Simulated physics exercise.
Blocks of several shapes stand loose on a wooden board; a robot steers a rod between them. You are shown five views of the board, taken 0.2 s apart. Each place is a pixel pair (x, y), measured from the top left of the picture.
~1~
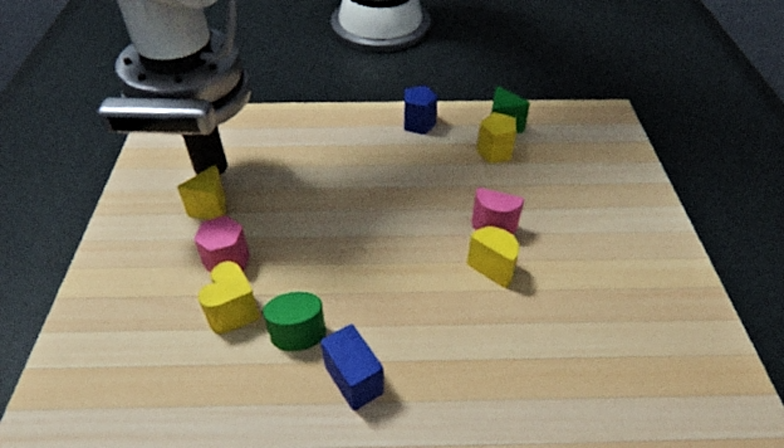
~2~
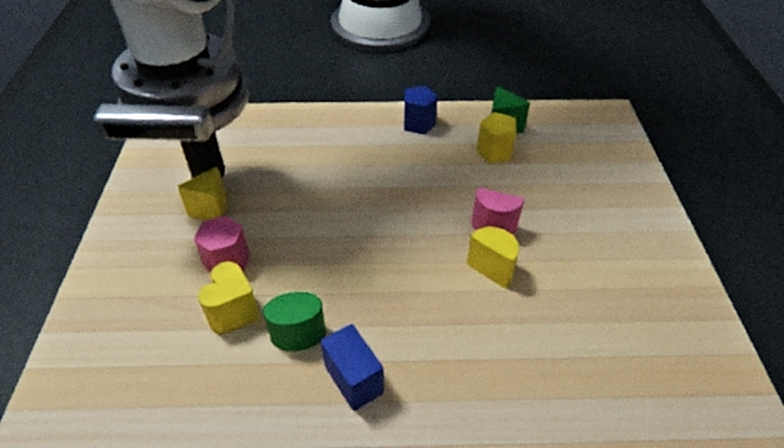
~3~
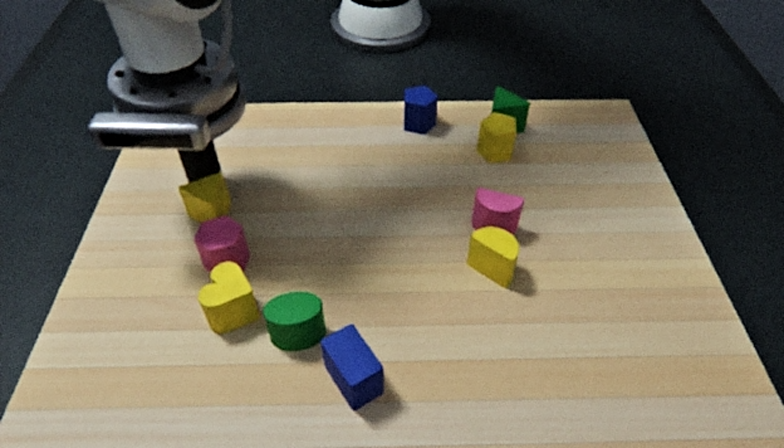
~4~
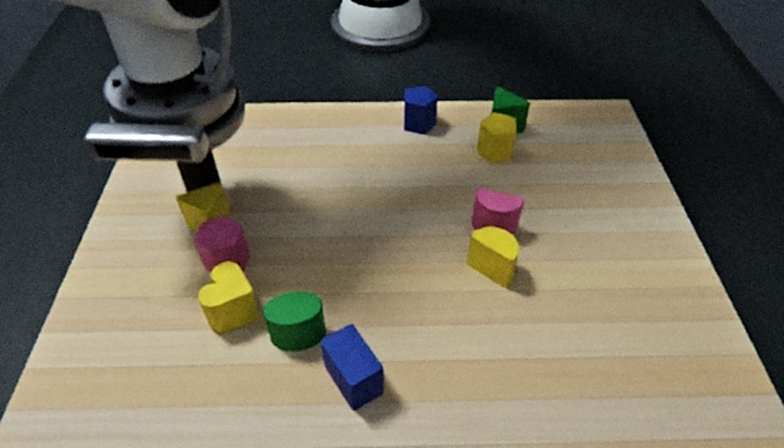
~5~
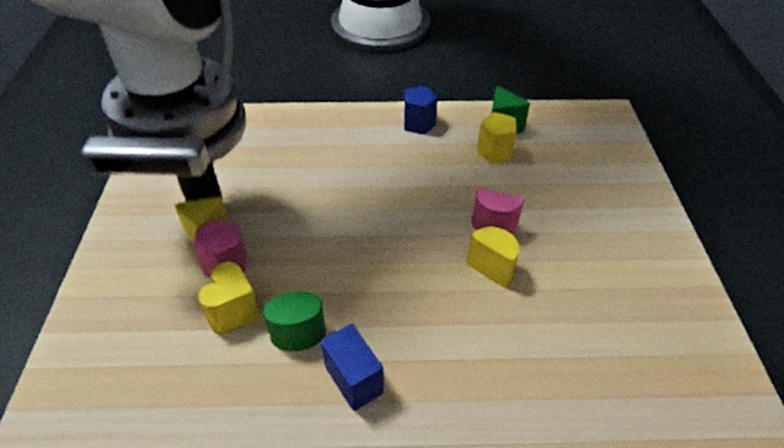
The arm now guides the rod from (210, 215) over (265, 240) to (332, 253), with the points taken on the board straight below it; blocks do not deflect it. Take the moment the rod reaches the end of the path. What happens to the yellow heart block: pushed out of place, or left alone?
At the end of the path, it will still be in place.
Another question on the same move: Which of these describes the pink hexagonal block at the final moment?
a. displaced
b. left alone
The one that fits is a, displaced.
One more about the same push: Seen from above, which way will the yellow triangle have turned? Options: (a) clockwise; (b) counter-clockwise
a - clockwise.
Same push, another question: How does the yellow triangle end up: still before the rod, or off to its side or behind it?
The rod should slip past it.
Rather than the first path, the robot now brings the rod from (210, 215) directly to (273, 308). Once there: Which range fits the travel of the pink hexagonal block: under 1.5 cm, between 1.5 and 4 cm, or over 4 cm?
The answer is over 4 cm.
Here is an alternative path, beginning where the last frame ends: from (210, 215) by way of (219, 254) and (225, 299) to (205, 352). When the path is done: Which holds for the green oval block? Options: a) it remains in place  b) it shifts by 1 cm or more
b.
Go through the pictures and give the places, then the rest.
Rod's lower end at (211, 167); yellow triangle at (203, 181); pink hexagonal block at (218, 232); yellow heart block at (225, 284), in the first picture.
Rod at (209, 173); blocks still, in the second picture.
Rod at (206, 180); yellow triangle at (204, 187), in the third picture.
Rod at (205, 190); yellow triangle at (201, 197), in the fourth picture.
Rod at (205, 201); yellow triangle at (198, 209); pink hexagonal block at (216, 236); yellow heart block at (225, 284), in the fifth picture.
On the path given first. One third of the way, rod at (242, 219); yellow triangle at (205, 220), turned 40° clockwise; pink hexagonal block at (216, 246), turned 15° anticlockwise.
Two thirds of the way, rod at (285, 231); yellow triangle at (205, 220), turned 40° clockwise; pink hexagonal block at (216, 246), turned 15° anticlockwise.
At the end, rod at (331, 239); yellow triangle at (205, 220), turned 40° clockwise; pink hexagonal block at (216, 246), turned 15° anticlockwise; yellow heart block still.
